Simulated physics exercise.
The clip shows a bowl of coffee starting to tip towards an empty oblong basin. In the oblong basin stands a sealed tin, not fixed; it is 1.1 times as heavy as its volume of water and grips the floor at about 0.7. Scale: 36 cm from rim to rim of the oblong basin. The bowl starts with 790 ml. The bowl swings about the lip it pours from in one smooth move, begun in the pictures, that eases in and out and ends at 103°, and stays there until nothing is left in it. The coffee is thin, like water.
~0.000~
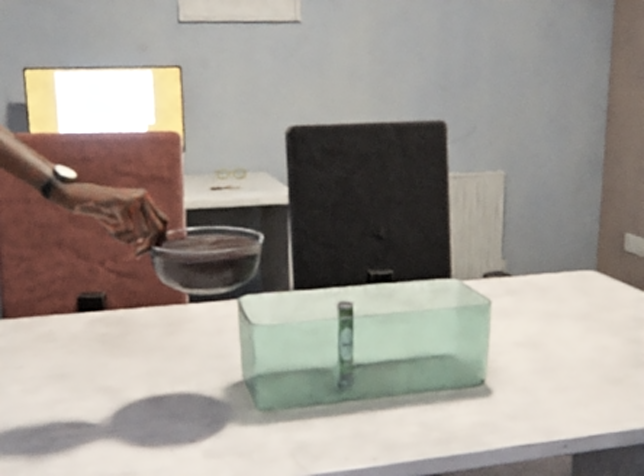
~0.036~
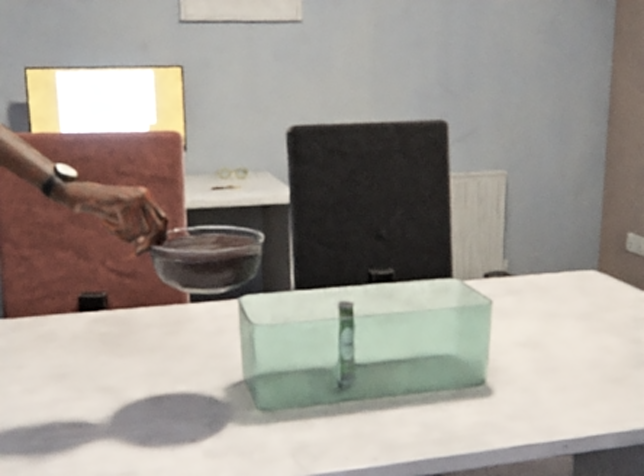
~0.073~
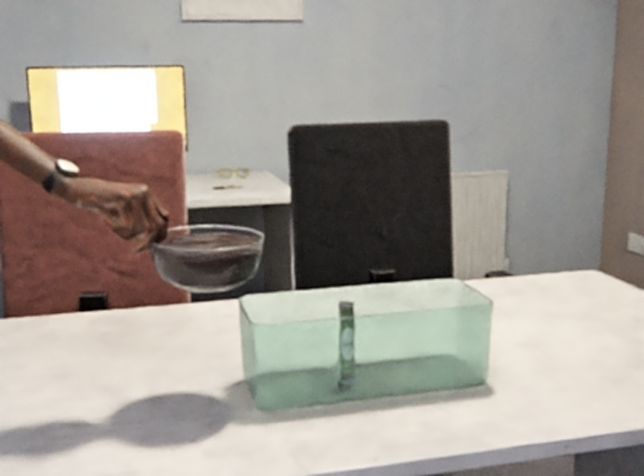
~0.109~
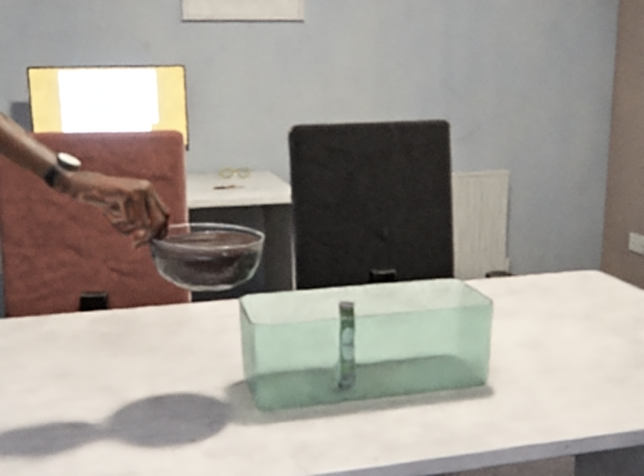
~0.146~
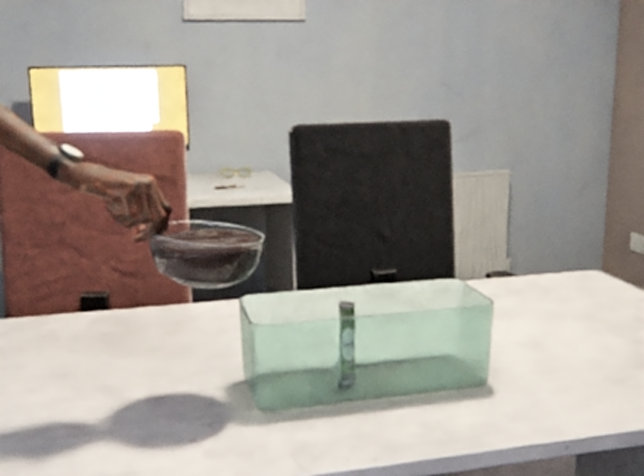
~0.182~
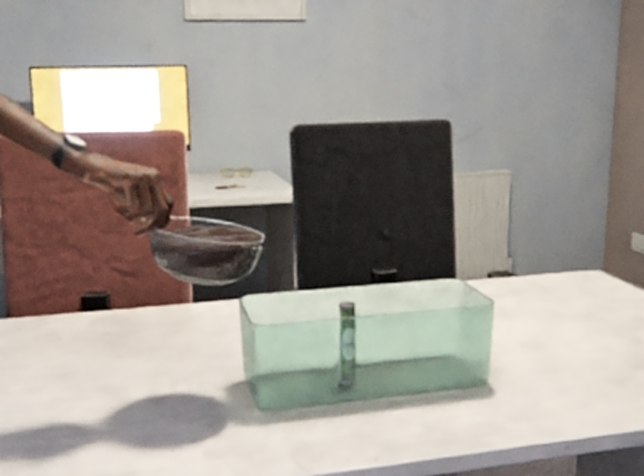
A hand holds a glass bowl of dark liquid beside an oblong basin and slowly tilts it slightly right.
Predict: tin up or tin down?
The tin goes over.
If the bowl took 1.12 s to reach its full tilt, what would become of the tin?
The tin falls.
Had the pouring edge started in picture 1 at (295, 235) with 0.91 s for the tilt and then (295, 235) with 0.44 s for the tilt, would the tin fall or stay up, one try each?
First it goes over; then it topples.
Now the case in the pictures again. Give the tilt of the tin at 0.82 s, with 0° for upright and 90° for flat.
About 30°.
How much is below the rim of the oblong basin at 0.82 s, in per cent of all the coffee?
About 86 per cent.
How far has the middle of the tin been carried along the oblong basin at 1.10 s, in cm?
Some 9 cm.
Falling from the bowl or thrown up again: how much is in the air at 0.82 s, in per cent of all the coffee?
About 12 per cent.
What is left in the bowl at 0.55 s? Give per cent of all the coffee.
About 48 per cent.
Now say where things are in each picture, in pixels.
In the first picture, tilt 0°; pouring edge (262, 237); surface from (151, 249) to (259, 242); the oblong basin's rim runs from (244, 312) to (475, 292); the tin's top is at (345, 308).
In the second picture, tilt 0°; pouring edge (262, 237); surface from (152, 249) to (260, 242).
In the third picture, tilt 2°; pouring edge (263, 237); surface from (152, 248) to (260, 240).
In the fourth picture, tilt 4°; pouring edge (263, 237); surface from (152, 246) to (260, 239).
In the fifth picture, tilt 6°; pouring edge (263, 237); surface from (152, 243) to (260, 237).
In the sixth picture, tilt 10°; pouring edge (263, 237); surface from (152, 240) to (261, 235).
After 0.55 s the tilt is 68° and 48 per cent is still to pour; the tin stands where it began.
After 0.82 s the tilt is 101° and 2 per cent is still to pour; the tin leans 32°.
After 1.10 s the tilt is 103° and 0 per cent is still to pour; the tin lies on its side.
After 1.41 s the tilt is 103° and 0 per cent is still to pour; the tin lies on its side.
In the end the tin lies on its side.
